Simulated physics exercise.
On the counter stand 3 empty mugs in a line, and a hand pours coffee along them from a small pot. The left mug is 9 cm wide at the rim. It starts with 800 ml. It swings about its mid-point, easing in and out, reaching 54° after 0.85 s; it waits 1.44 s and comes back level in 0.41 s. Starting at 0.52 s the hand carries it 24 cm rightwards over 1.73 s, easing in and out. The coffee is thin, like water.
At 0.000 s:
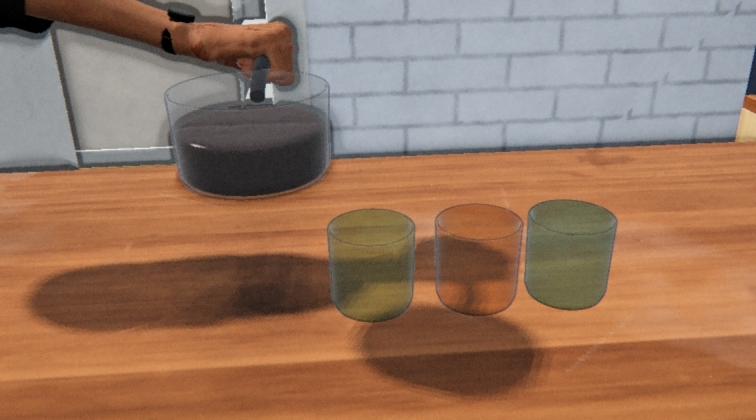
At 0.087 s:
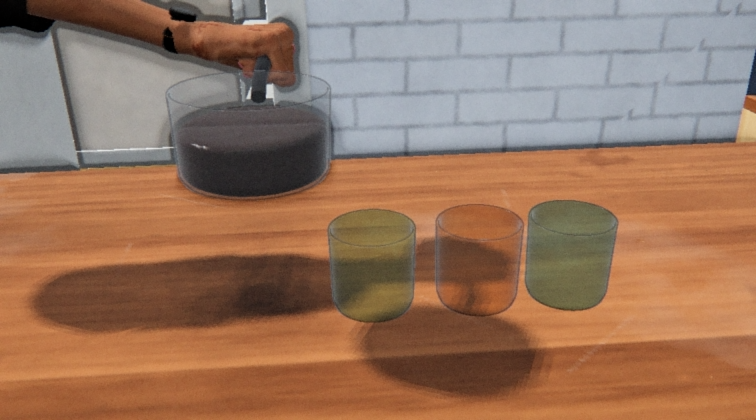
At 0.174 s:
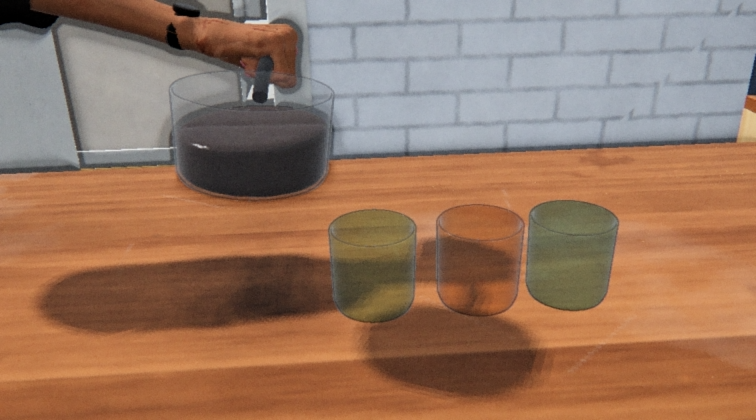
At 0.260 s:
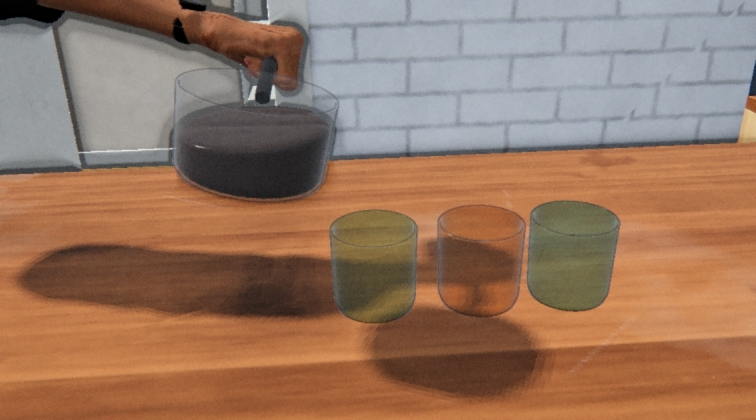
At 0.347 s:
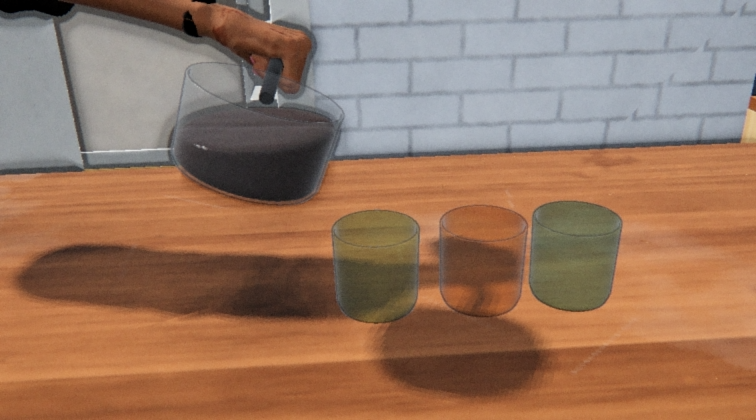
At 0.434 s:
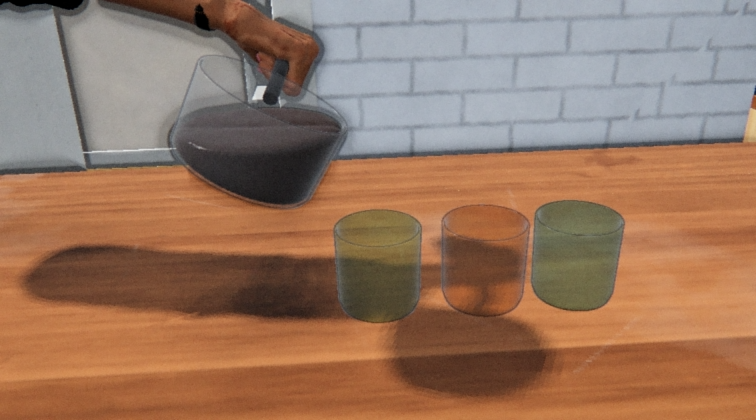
The clip shows a hand holding a clear pot of dark liquid behind three empty mugs lined up on a wooden counter; the hand gradually tilts the pot to the right, and it shifts slightly rightward.
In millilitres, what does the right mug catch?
About 80 ml.
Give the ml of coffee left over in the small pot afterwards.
About 290 ml.
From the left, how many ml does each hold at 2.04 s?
Roughly 100 ml left, 160 ml middle, 50 ml right.
Then, 1.08 s in, the tilt is 54° and from the left they hold 100 ml, 15 ml, 0 ml, the small pot 475 ml, and 110 ml is on the counter.
Then, 1.55 s in, the tilt is 54° and from the left they hold 100 ml, 160 ml, 0 ml, the small pot 360 ml, and 160 ml is on the counter.
Then, 2.04 s in, the tilt is 54° and from the left they hold 100 ml, 165 ml, 50 ml, the small pot 305 ml, and 170 ml is on the counter.
Then, 2.58 s in, the tilt is 11° and from the left they hold 100 ml, 165 ml, 80 ml, the small pot 285 ml, and 175 ml is on the counter.
Finally, from the left they hold 100 ml, 165 ml, 80 ml, the small pot 285 ml, and 175 ml is on the counter.
